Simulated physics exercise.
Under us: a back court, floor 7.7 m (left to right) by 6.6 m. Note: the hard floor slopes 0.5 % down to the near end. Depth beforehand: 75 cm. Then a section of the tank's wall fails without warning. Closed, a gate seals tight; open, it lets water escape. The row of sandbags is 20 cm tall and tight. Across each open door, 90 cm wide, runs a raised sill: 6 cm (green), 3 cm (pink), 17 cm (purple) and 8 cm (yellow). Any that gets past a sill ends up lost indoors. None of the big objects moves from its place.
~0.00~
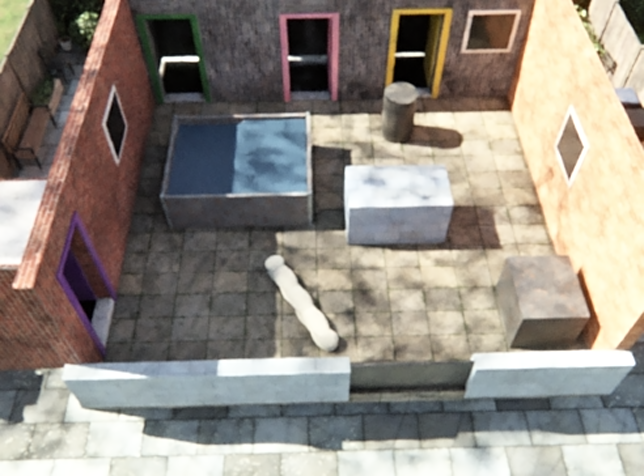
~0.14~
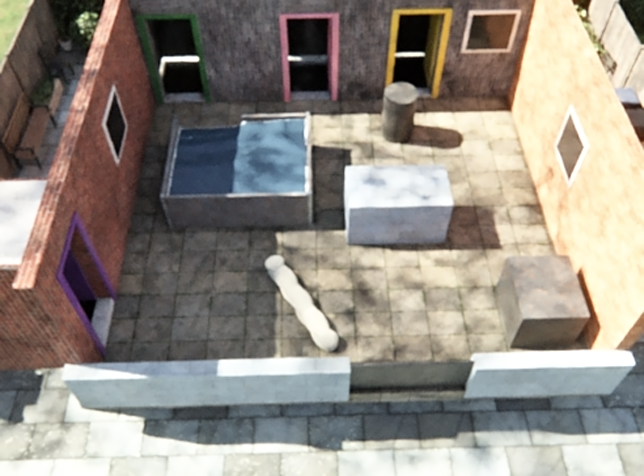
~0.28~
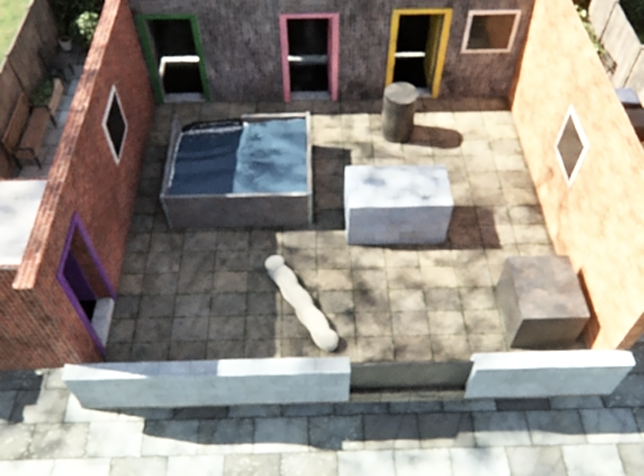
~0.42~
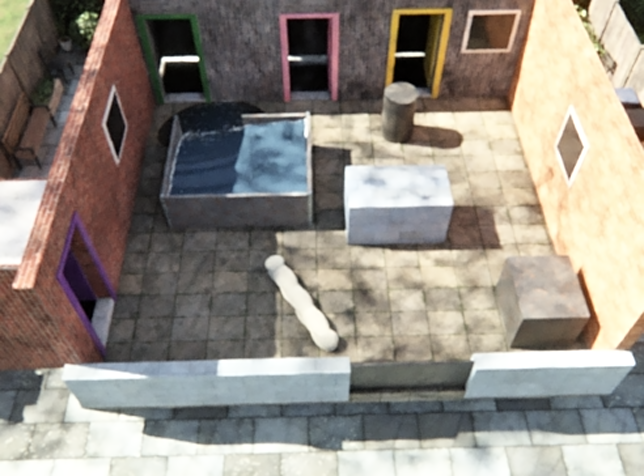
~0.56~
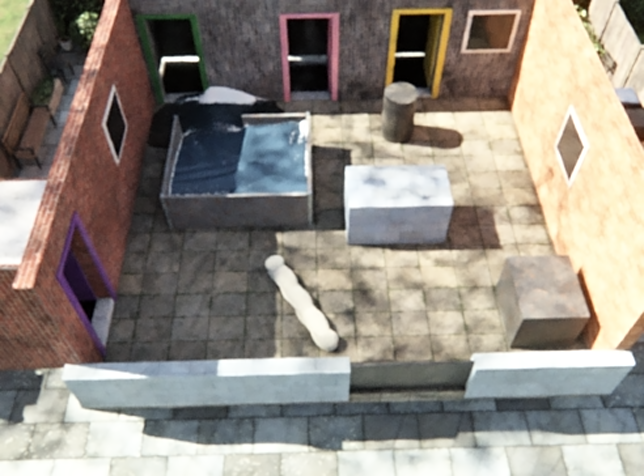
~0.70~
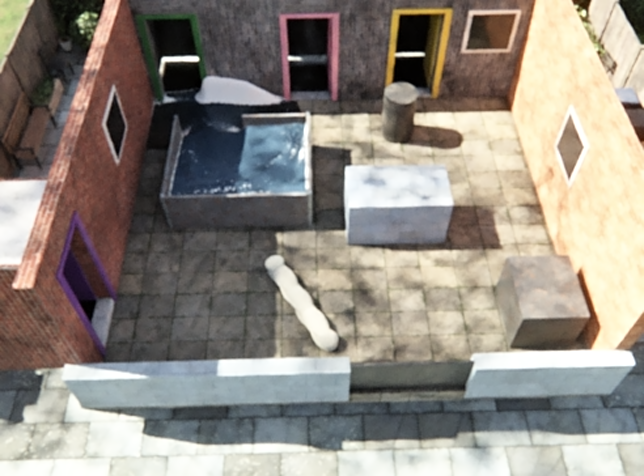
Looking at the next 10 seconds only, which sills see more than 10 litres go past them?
As I see it, green door: Past the set amount; pink door: Past the set amount; purple door: Under the set amount; yellow door: Under the set amount.
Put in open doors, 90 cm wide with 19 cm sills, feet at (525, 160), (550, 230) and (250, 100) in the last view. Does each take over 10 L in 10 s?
The first one doesn't reach it, the second one doesn't reach it, and the third one exceeds it.
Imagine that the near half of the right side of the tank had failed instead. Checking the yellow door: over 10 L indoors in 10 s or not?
So, yellow door: Out of bounds.
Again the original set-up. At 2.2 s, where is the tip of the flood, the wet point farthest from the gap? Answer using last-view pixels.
About (445, 100) in the last view.
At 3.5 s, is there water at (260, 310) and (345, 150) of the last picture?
Untouched, soaked.
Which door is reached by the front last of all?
The purple door is last.
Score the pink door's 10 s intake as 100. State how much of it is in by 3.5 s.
55 percent or so by then.
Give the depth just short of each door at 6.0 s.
You'd see green at 19 cm, pink at 5 cm, purple at 5 cm and yellow at 4 cm.
After 1.4 s water covers 10 % of the floor and is deepest (55 cm) near (155, 106); green door 41 cm at the sill, 171 L in, pink door 9 cm at the sill, 3 L in, purple door not reached, yellow door not reached.
After 2.2 s water covers 20 % of the floor and is deepest (43 cm) near (222, 105); green door 38 cm at the sill, 430 L in, pink door 8 cm at the sill, 14 L in, purple door not reached, yellow door 4 cm at the sill, 0 L in.
After 3.5 s water covers 40 % of the floor and is deepest (31 cm) near (222, 105); green door 28 cm at the sill, 710 L in, pink door 7 cm at the sill, 27 L in, purple door not reached, yellow door 3 cm at the sill, 0 L in.
After 6.0 s water covers 60 % of the floor and is deepest (20 cm) near (213, 105); green door 19 cm at the sill, 985 L in, pink door 5 cm at the sill, 43 L in, purple door 5 cm at the sill, 0 L in, yellow door 4 cm at the sill, 0 L in.
After 10.0 s water covers 90 % of the floor and is deepest (12 cm) near (154, 112); green door 12 cm at the sill, 1132 L in, pink door 4 cm at the sill, 49 L in, purple door 5 cm at the sill, 0 L in, yellow door 6 cm at the sill, 0 L in.
